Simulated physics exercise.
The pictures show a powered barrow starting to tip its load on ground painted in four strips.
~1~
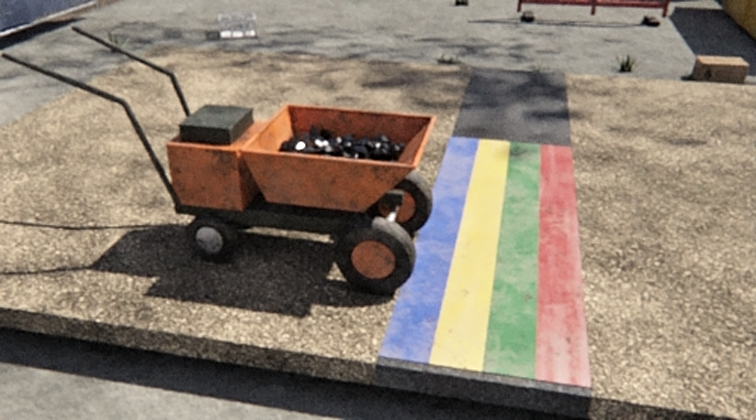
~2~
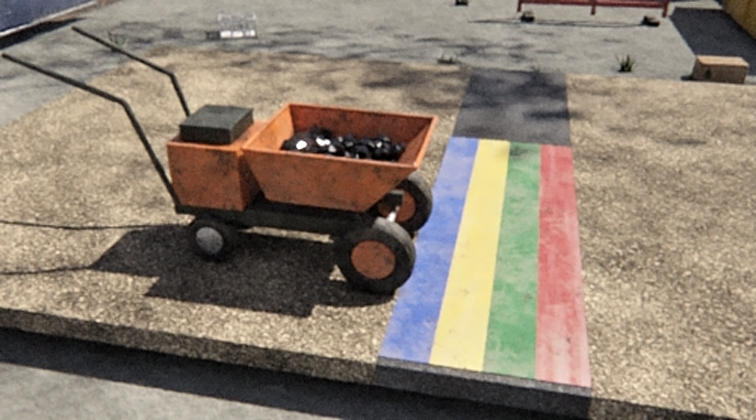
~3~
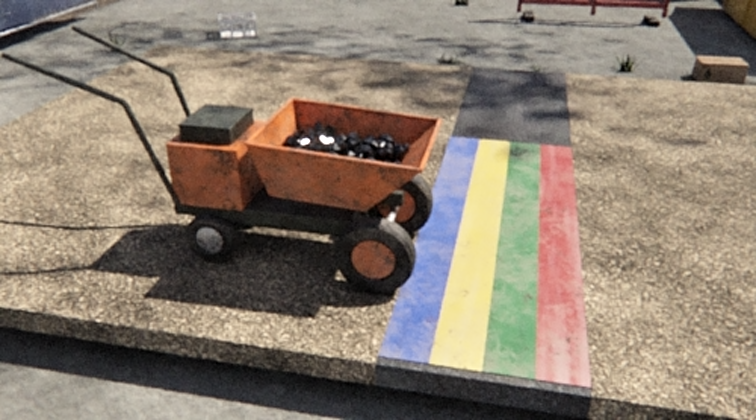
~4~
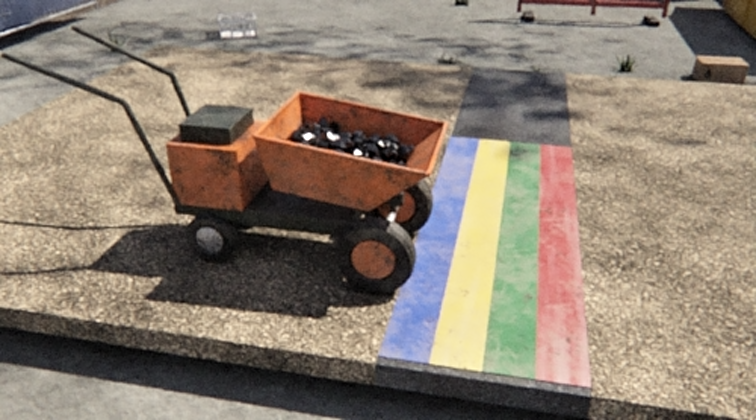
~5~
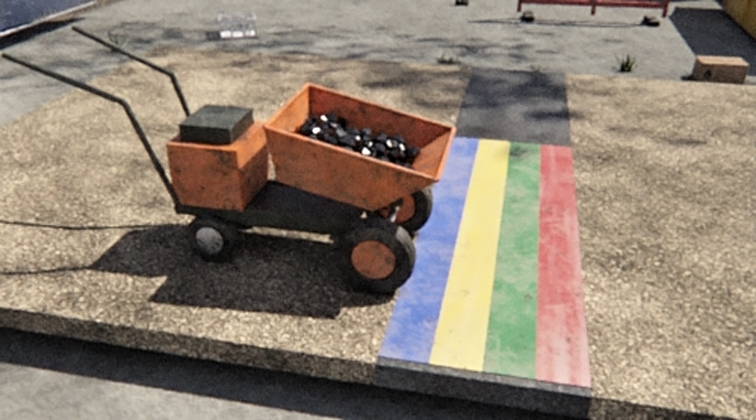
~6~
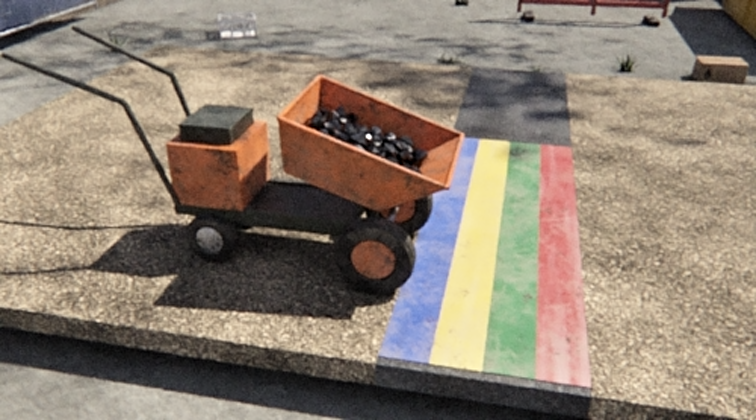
An orange powered barrow gradually tilts its skip of black lumps toward the right.
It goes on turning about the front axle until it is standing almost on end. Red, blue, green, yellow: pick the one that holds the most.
Pick: Green.
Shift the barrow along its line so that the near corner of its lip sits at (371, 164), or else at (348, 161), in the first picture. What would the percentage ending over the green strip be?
Approximately 30 per cent and 20 per cent, in that order.
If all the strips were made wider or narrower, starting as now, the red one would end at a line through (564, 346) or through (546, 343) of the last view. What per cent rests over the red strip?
Shares: 30 %; then 40 %.
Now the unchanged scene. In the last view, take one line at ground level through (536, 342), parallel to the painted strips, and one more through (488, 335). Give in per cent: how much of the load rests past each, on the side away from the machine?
Estimate, first then second: 40 %, 80 %.
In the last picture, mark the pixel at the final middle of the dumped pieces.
About pixel (529, 271).
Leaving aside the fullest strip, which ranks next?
Number two is the red one.
Soon after the last picture, skip tipped steeply; all in the skip.
A little later, skip tipped steeply; most in the skip; a stray few over the yellow strip; a small part over the green strip; a stray few over the red strip.
Later still, skip tipped right over; a small part in the skip; a small part over the yellow strip; about half over the green strip; about a quarter over the red strip; a small part off the paint.
At rest, skip tipped right over; a stray few in the skip; none over the blue strip; a small part over the yellow strip; about half over the green strip; about a quarter over the red strip; a small part off the paint.
